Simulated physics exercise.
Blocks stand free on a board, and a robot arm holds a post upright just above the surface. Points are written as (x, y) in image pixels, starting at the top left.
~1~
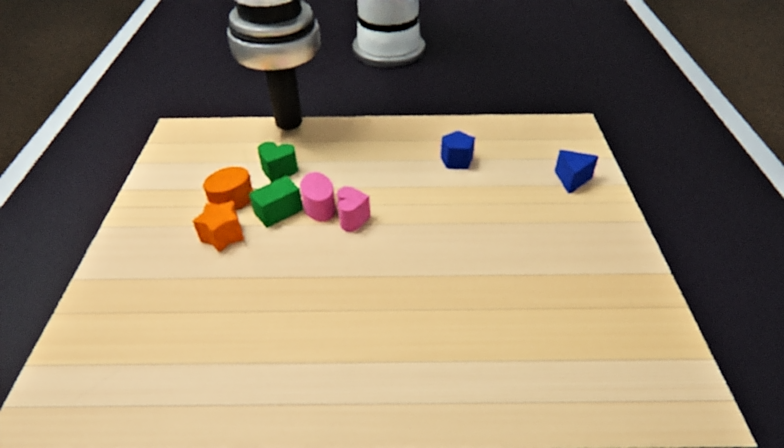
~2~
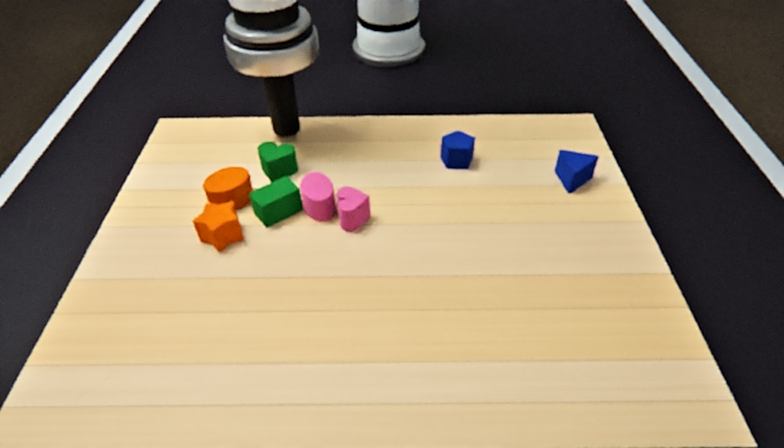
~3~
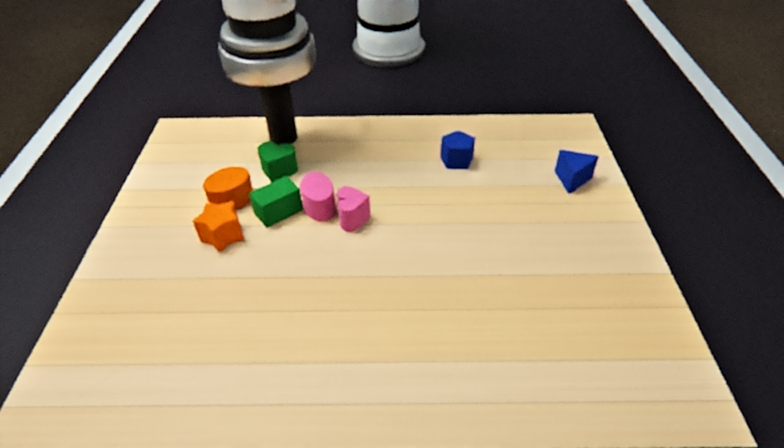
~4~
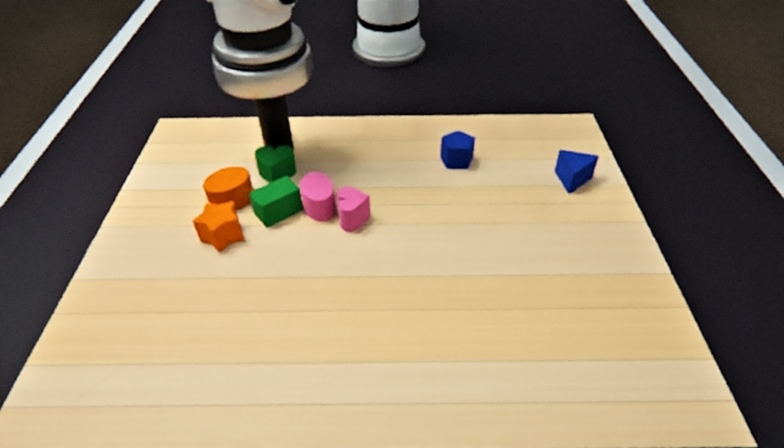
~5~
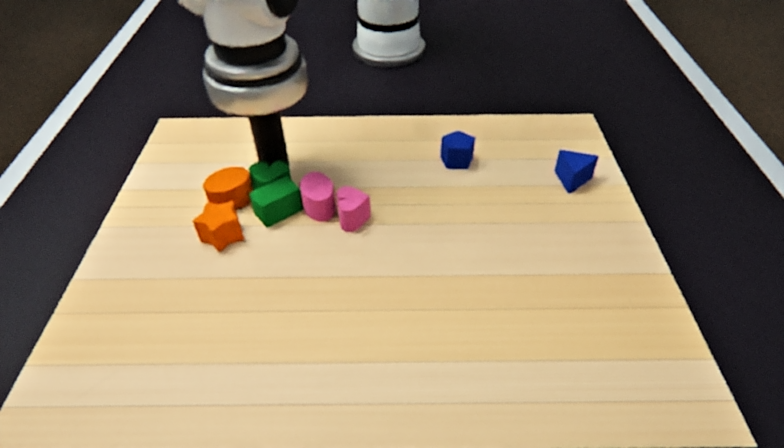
On a wooden board, a robot arm's post pushes a green heart toward a green rectangle.
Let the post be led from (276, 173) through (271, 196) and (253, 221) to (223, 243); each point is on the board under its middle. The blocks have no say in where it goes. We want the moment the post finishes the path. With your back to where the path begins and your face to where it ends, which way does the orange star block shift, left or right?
It's going to go right.
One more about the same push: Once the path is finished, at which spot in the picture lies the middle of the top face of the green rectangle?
The middle of the upper face of the green rectangle will lie at about (286, 220) in the picture.
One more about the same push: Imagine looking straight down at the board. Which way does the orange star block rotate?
Prediction: Clockwise.
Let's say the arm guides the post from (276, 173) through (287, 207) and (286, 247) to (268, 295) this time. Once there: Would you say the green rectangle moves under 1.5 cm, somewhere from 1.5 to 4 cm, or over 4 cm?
The green rectangle moves over 4 cm.
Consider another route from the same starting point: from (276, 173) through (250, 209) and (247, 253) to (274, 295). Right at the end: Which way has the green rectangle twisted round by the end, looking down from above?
The turn is anti-clockwise.
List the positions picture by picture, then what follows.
Lower end of the post (289, 123), tops of blocks, orange star block (216, 214), orange oval block (226, 178), green heart (275, 150), green rectangle (274, 190), in the first frame.
Post (287, 129), blocks as before, in the second frame.
Post (284, 138), blocks as before, in the third frame.
Post (280, 150), green heart (273, 153), in the fourth frame.
Post (275, 166), orange star block (216, 214), orange oval block (226, 178), green heart (268, 170), green rectangle (274, 190), in the fifth frame.
What follows on the original path. One third of the way, post (269, 189); orange oval block (220, 182), turned 20° clockwise; green heart (260, 195); green rectangle (281, 207).
Two thirds of the way, post (250, 214); orange star block (211, 218), turned 25° clockwise; orange oval block (220, 182), turned 20° clockwise; green heart (250, 220), turned 15° anticlockwise; green rectangle (286, 219), turned 25° anticlockwise.
At the end, post (220, 235); orange star block (181, 233), turned 65° clockwise; orange oval block (220, 182), turned 20° clockwise; green heart (243, 232), turned 50° anticlockwise; green rectangle (286, 220), turned 30° anticlockwise.
